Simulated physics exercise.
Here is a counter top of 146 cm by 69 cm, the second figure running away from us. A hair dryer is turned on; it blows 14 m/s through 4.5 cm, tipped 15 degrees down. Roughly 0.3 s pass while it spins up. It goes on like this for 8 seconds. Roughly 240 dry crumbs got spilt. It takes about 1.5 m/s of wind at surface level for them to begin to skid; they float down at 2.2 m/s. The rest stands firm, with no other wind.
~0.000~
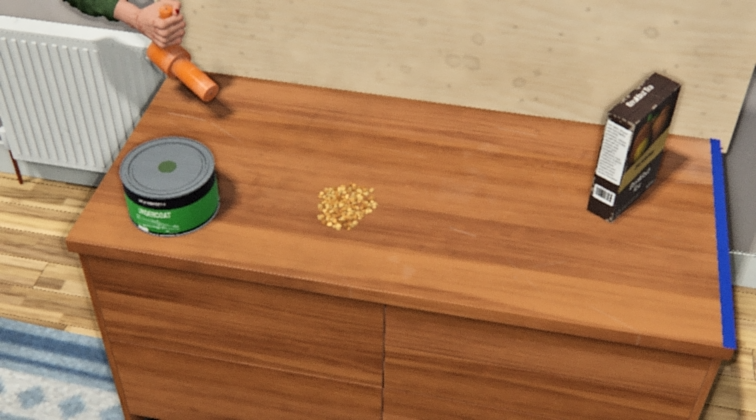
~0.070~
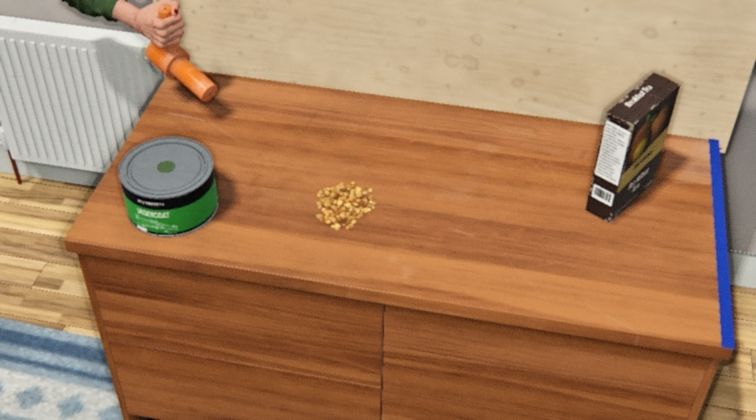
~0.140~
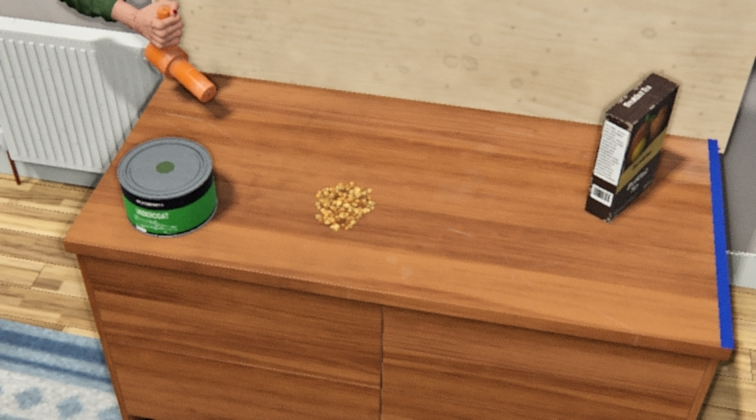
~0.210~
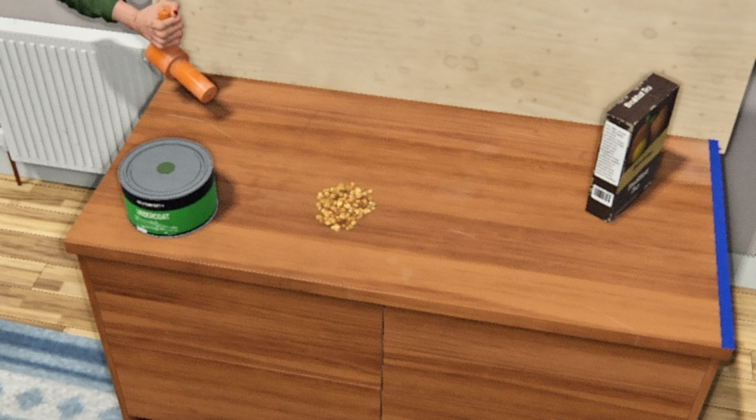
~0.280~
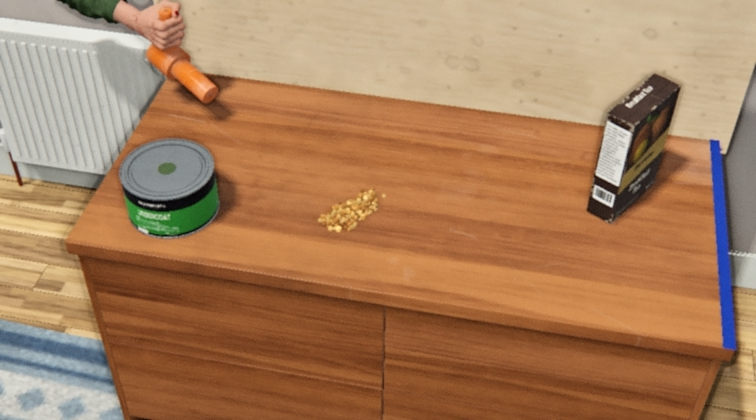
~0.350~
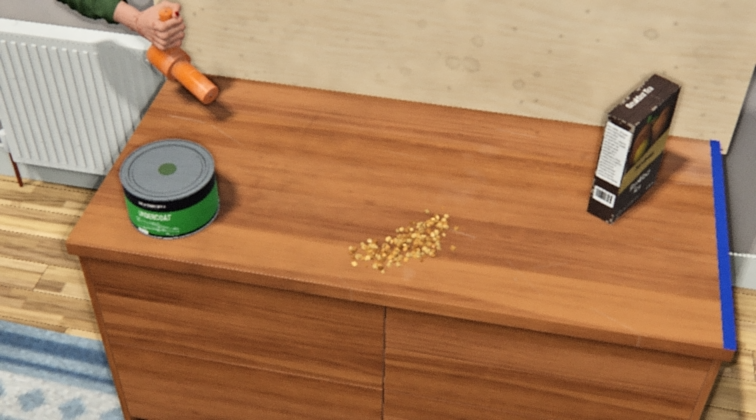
To begin with, a hand holds an orange hair dryer at the back left of a wooden counter top, and a patch of golden crumbs lies still between a large tin and a carton. Then the crumbs begin to shift, and the whole patch slides toward the front right, spreading out.
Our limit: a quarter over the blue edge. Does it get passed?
The result is not above the limit.
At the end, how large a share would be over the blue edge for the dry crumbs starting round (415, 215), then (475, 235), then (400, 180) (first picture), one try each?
First try 50 %, second 50 %, third 80 %.
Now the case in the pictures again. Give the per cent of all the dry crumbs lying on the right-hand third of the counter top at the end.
About 0 percent.
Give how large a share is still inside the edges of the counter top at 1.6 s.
Around 0 in a hundred are still there.
After 1.6 s, 0 % are on the move or not yet settled, 11 % are over the blue edge.
After 2.6 s, 0 % are on the move or not yet settled, 11 % are over the blue edge.
After 4.4 s, 0 % are on the move or not yet settled, 11 % are over the blue edge.
After 8.0 s, at the end, 11 % are over the blue edge.
